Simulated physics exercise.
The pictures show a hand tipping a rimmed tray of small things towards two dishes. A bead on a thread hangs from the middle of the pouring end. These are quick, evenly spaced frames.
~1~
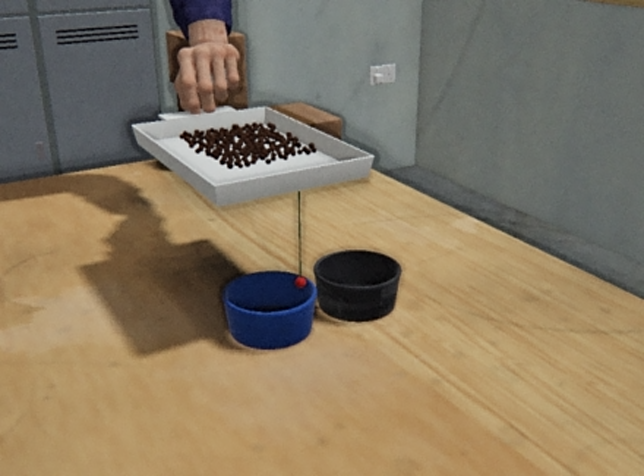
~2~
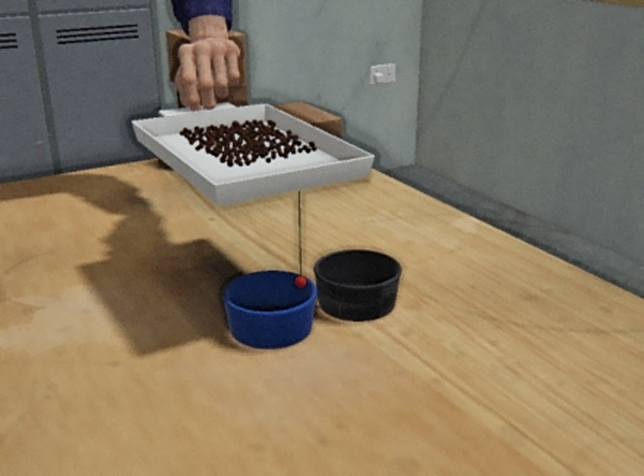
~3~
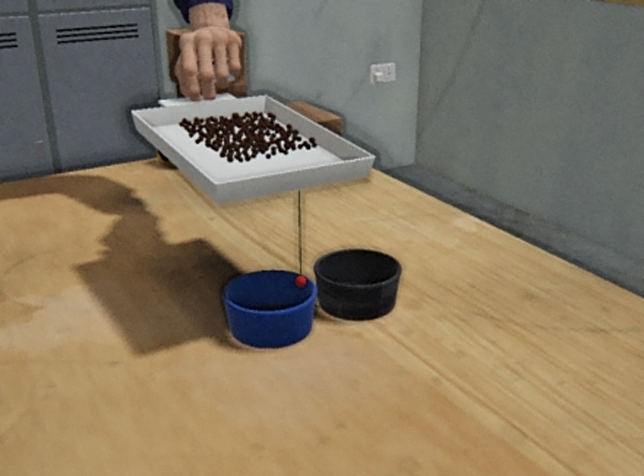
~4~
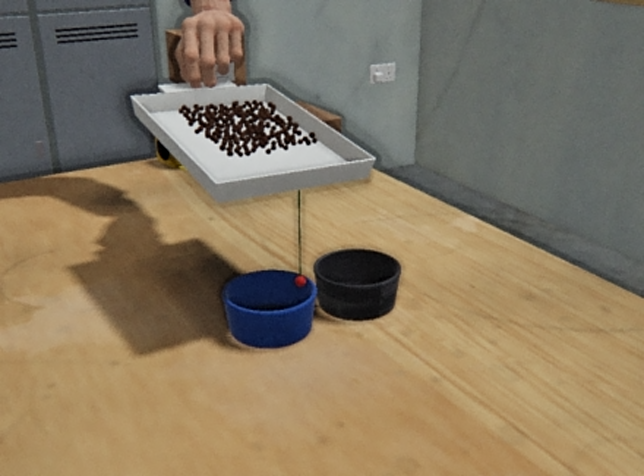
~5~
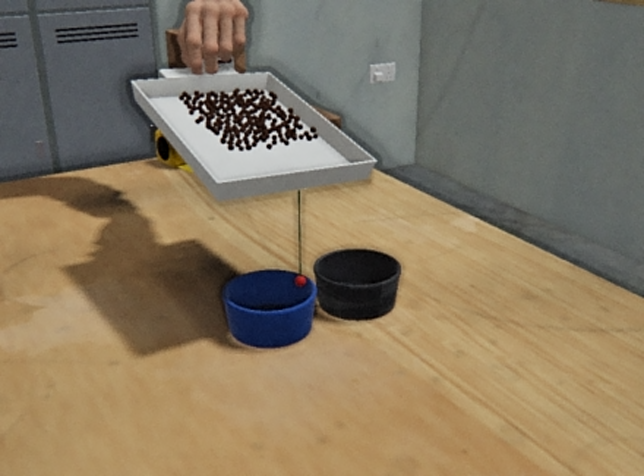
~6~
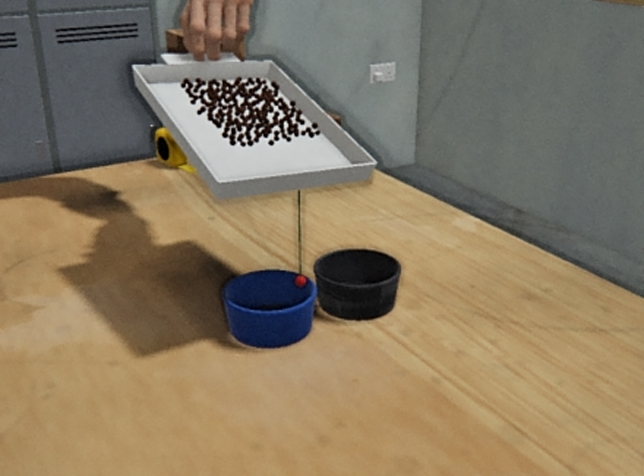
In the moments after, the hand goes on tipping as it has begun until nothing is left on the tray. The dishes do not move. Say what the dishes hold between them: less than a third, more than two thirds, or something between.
Together they catch under a third.
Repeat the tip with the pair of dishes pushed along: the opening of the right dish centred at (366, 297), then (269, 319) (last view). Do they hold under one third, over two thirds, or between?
At the first place over two thirds, at the second under a third.
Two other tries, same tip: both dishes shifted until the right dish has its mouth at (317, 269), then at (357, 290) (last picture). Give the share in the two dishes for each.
The first gives 0 %, the second 80 %.
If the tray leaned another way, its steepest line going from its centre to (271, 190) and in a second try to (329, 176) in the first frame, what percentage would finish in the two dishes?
About 0 and 60 per cent.
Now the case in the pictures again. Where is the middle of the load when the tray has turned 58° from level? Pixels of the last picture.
Around (334, 168).
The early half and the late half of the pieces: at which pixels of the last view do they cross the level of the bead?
The first part at (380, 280); the rest at (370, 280).
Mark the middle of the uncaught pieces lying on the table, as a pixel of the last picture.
At about (389, 343).
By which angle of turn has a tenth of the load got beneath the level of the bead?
Around 95° of tilt.
Just after the last frame, tray tipped steeply; almost all on the tray; just a few outside both; just a few in the air.
A moment on, tray tipped right over; the larger part on the tray; about a tenth outside both; about a tenth in the air.
Further on, tray tipped past a quarter turn; about a tenth in the right dish; almost all outside both.
When it is over, tray tipped past a quarter turn; not one in the left dish; about a tenth in the right dish; almost all outside both.
